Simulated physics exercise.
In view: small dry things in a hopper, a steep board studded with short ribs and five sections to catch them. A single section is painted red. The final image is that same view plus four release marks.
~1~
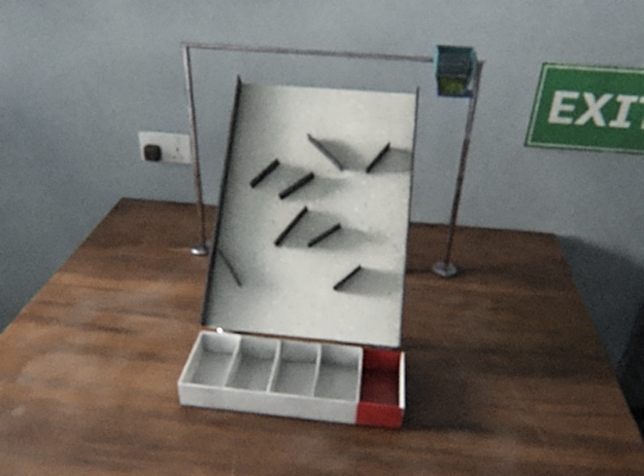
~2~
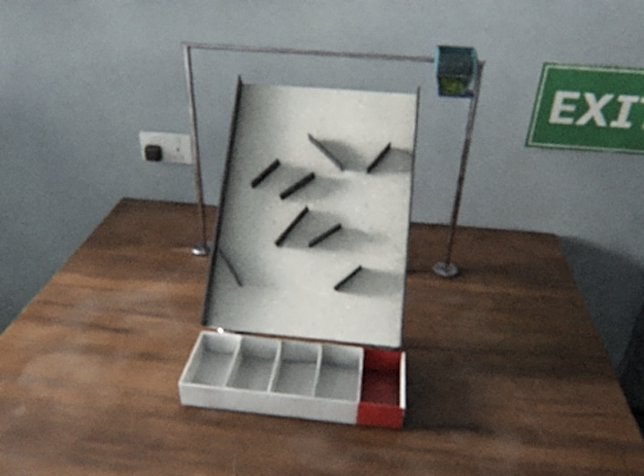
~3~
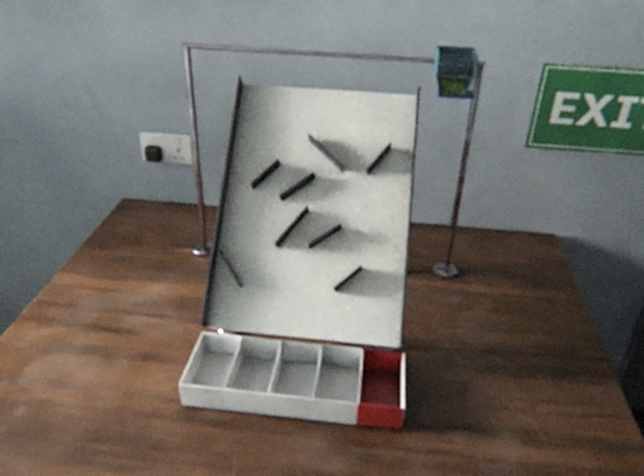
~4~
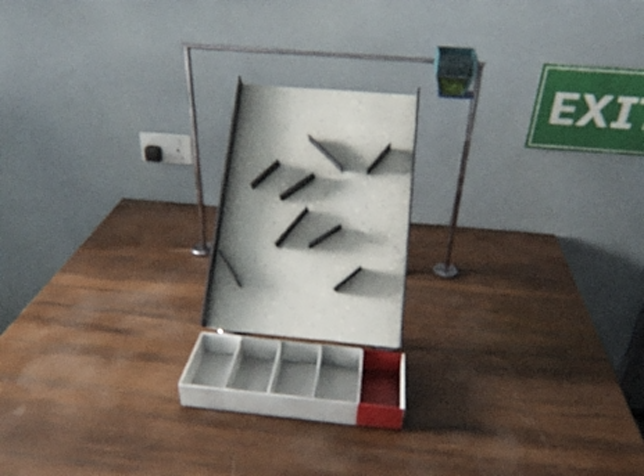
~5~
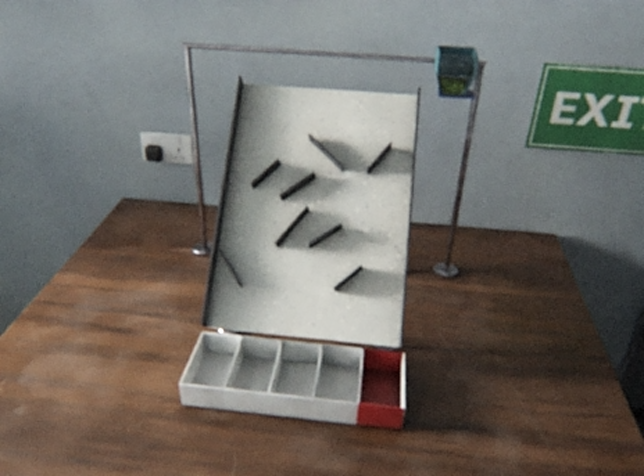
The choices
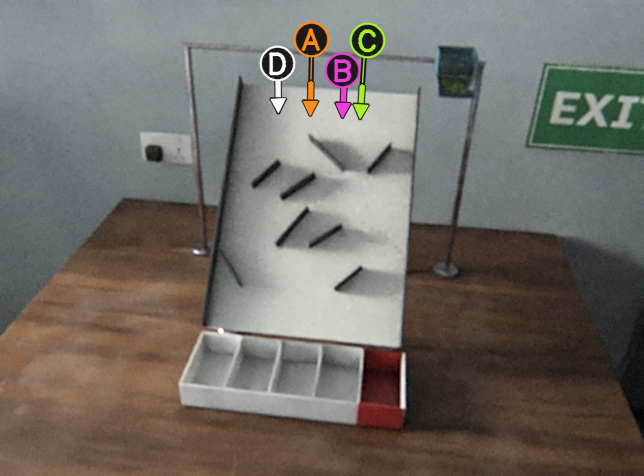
Tilted white board with short dark ribs standing motionless above a five-section tray, its far-right section red, on a wooden table.
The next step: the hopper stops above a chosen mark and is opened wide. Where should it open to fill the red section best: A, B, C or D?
Choose B.
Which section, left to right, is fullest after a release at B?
The fifth.
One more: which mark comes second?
It is A.
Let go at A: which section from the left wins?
It is the second one.
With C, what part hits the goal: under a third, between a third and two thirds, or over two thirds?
Under a third.
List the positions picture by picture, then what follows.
Hopper at (451, 83), dried peas, door shut, in the first frame.
Ribs (308, 134) to (342, 166), (368, 168) to (391, 142), (250, 183) to (278, 159), in the second frame.
Ribs (280, 196) to (314, 173), (275, 244) to (307, 206), (308, 244) to (341, 224), in the third frame.
Ribs (219, 250) to (239, 285), (334, 289) to (361, 266), in the fourth frame.
Red section at (380, 415), number 5 of 5 from the left, in the fifth frame.
On the marked copy, mark A meets the board at (310, 110); mark B meets the board at (342, 112); mark C meets the board at (360, 113); mark D meets the board at (278, 107).
Choosing A, about a third in the red section, about two thirds in other sections, a stray few held on the board.
Choosing B, about two thirds in the red section, about a third in other sections.
Choosing C, a stray few in the red section, nearly all in other sections, a stray few outside the box.
Choosing D, none in the red section, nearly all in other sections, a small part held on the board.
